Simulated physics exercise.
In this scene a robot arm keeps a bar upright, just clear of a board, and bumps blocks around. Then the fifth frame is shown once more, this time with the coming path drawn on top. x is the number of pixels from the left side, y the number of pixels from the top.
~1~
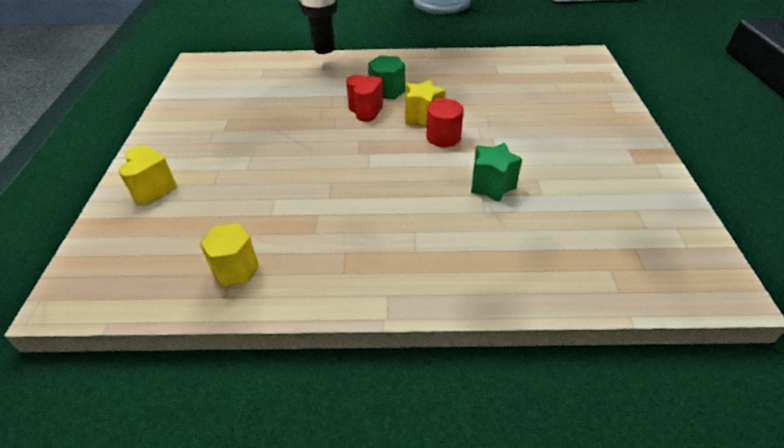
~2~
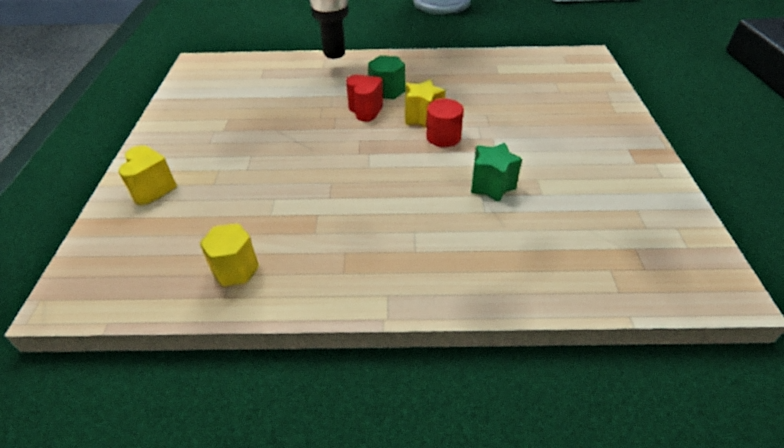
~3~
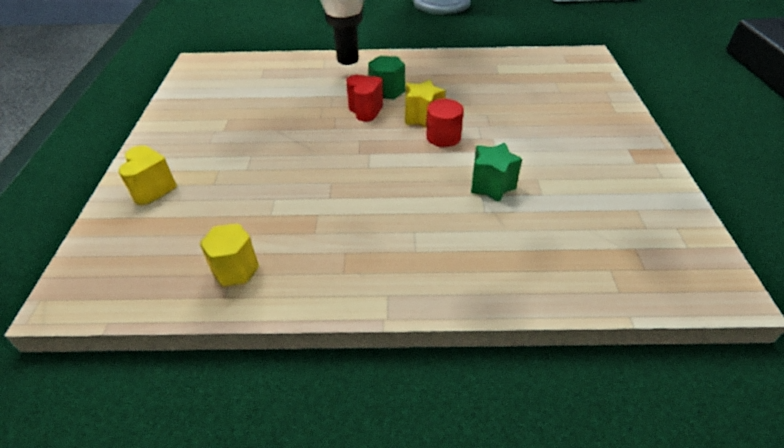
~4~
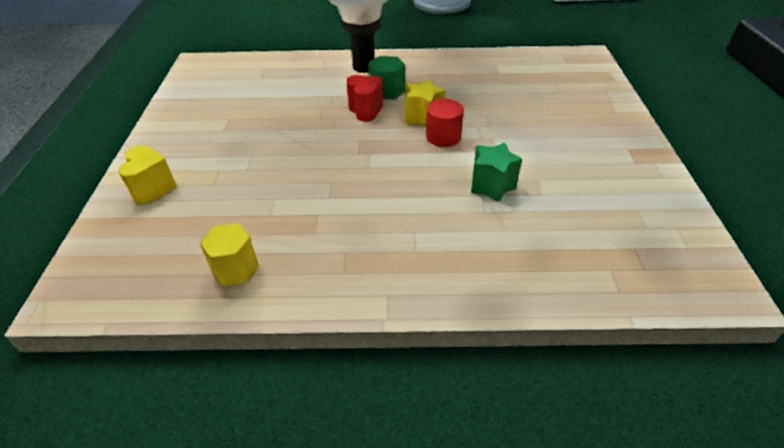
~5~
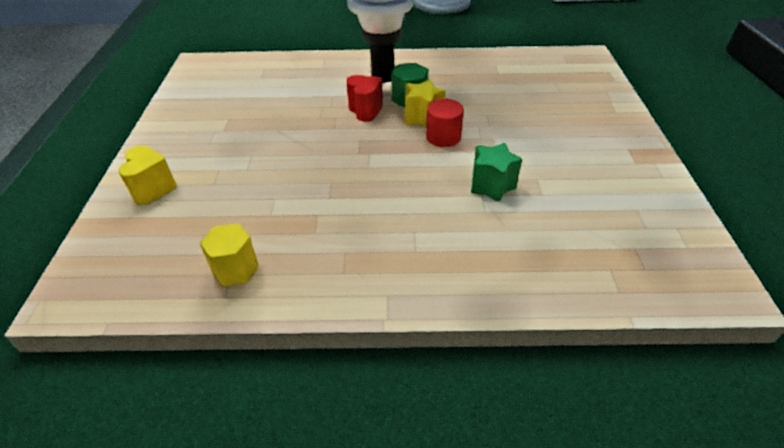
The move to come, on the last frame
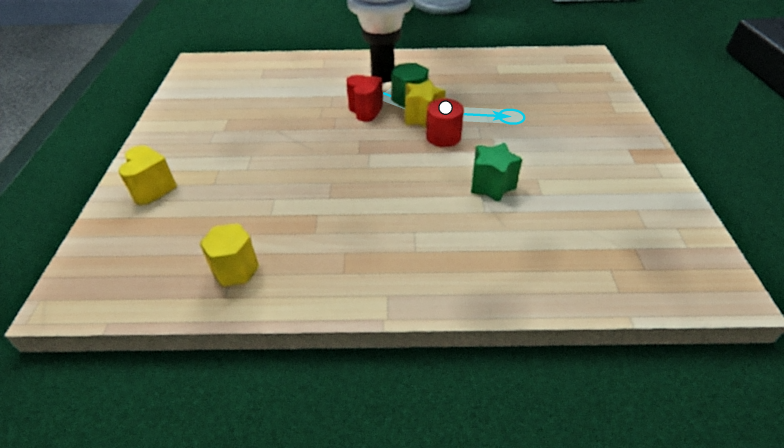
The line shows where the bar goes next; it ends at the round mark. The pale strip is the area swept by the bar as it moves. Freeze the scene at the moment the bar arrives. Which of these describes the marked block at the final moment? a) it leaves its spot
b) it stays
Correct choice: A.
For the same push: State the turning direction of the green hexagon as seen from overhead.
Counterclockwise rotation.
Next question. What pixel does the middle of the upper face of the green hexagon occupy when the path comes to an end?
It ends at (485, 71).
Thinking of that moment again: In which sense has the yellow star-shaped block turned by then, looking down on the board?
Clockwise from above.
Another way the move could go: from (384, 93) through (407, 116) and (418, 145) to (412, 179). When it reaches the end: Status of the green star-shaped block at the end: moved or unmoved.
Well, the green star-shaped block holds its place.
Path on the board, from (384, 93) by way of (420, 107) and (464, 114) to (512, 117); the dot is on the red circular block.
On the path given first. One third of the way, bar at (422, 92); green hexagon at (451, 75), turned 25° anticlockwise; yellow star-shaped block at (439, 93), turned 40° clockwise; red circular block at (448, 110).
Two thirds of the way, bar at (467, 99); green hexagon at (480, 72), turned 85° anticlockwise; yellow star-shaped block at (469, 100), turned 90° clockwise; red circular block at (452, 116).
At the end, bar at (514, 101); red heart-shaped block in place; green hexagon at (485, 71), turned 100° anticlockwise; yellow star-shaped block at (476, 101), turned 110° clockwise; red circular block at (452, 116).
